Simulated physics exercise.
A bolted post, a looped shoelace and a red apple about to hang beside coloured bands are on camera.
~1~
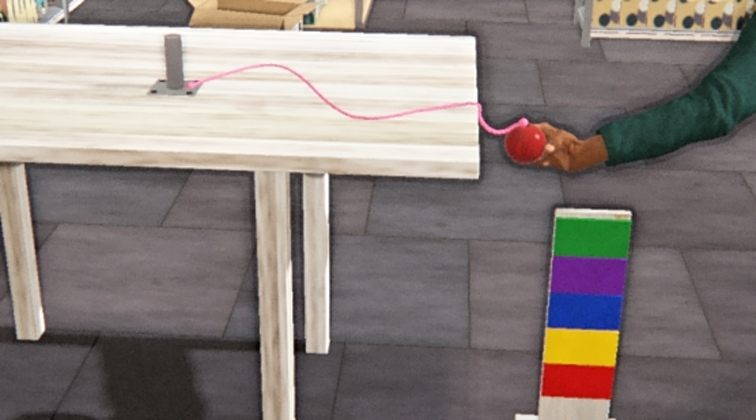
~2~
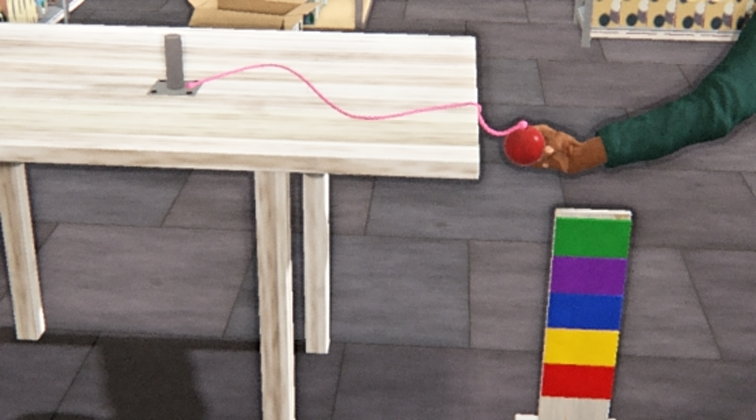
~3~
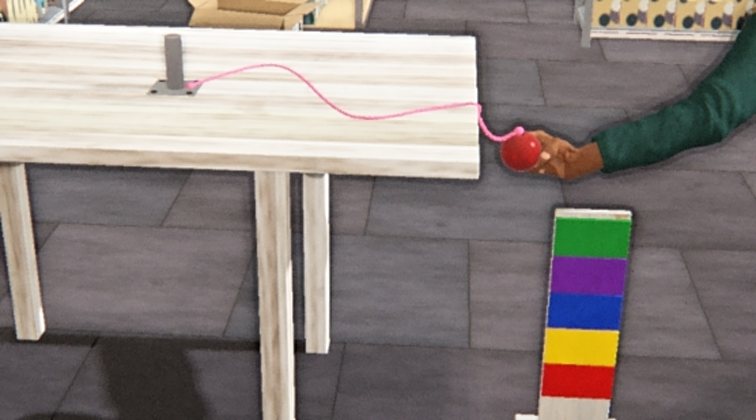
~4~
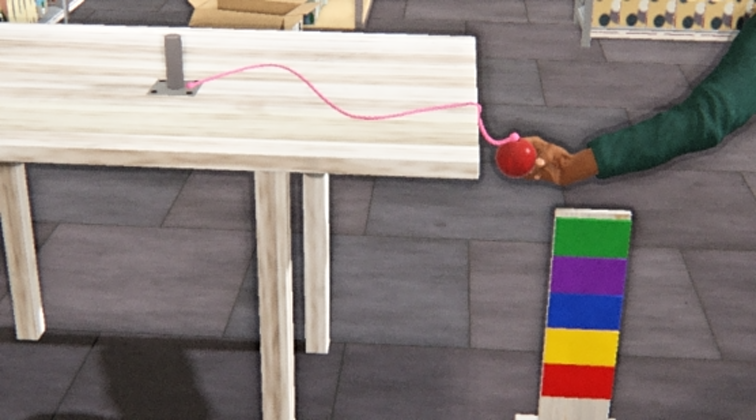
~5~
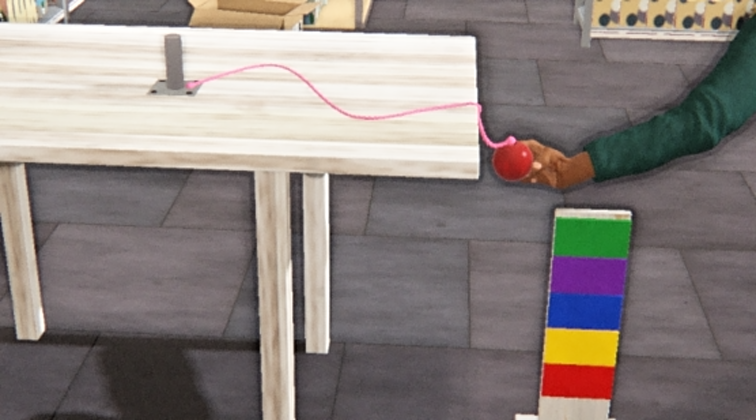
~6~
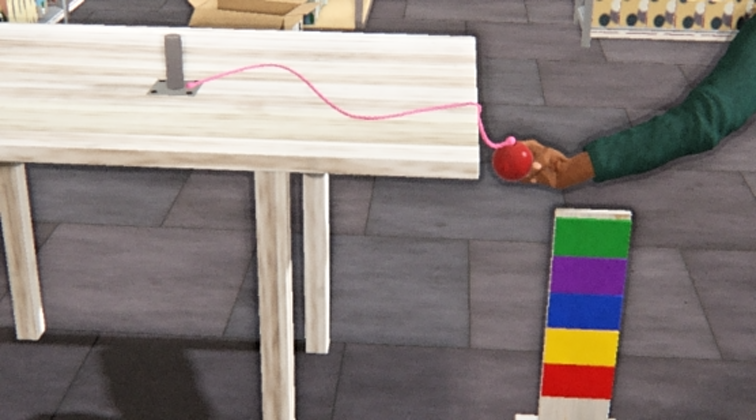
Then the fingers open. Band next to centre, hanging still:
Blue.
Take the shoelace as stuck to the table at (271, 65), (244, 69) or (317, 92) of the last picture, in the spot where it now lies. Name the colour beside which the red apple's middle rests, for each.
Note: Try 1 purple; try 2 purple; try 3 green.
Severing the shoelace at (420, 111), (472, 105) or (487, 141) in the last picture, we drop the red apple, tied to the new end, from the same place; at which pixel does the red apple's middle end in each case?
So, going through them: (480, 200) first, (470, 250) next, (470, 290) last.
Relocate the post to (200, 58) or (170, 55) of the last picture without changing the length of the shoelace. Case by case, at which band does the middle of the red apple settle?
Answer, in order: Blue, purple.
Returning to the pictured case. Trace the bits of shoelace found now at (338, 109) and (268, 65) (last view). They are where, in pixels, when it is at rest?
(459, 92) and (296, 89).
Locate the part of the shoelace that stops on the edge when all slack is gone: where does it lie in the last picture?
That point sits at about (349, 116).
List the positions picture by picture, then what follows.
The first frame shows red apple (526, 144); green (592, 239); purple (588, 277); blue (585, 313); yellow (581, 348); red (578, 382).
The second frame shows red apple (525, 146); shoelace through (220, 76) (289, 69) (319, 94) (369, 118) (451, 106).
The third frame shows red apple (521, 152).
The fourth frame shows red apple (516, 157); shoelace through (220, 76) (289, 69) (319, 94) (369, 118) (451, 106).
The fifth frame shows red apple (513, 161).
The sixth frame shows red apple (513, 161); shoelace through (220, 76) (289, 69) (319, 94) (369, 118) (451, 106).
Early on, apple near (460, 263); level with purple.
Midway, apple near (478, 289); level with blue.
Finally, apple near (469, 296); level with blue. Its centre hangs level with the blue band.
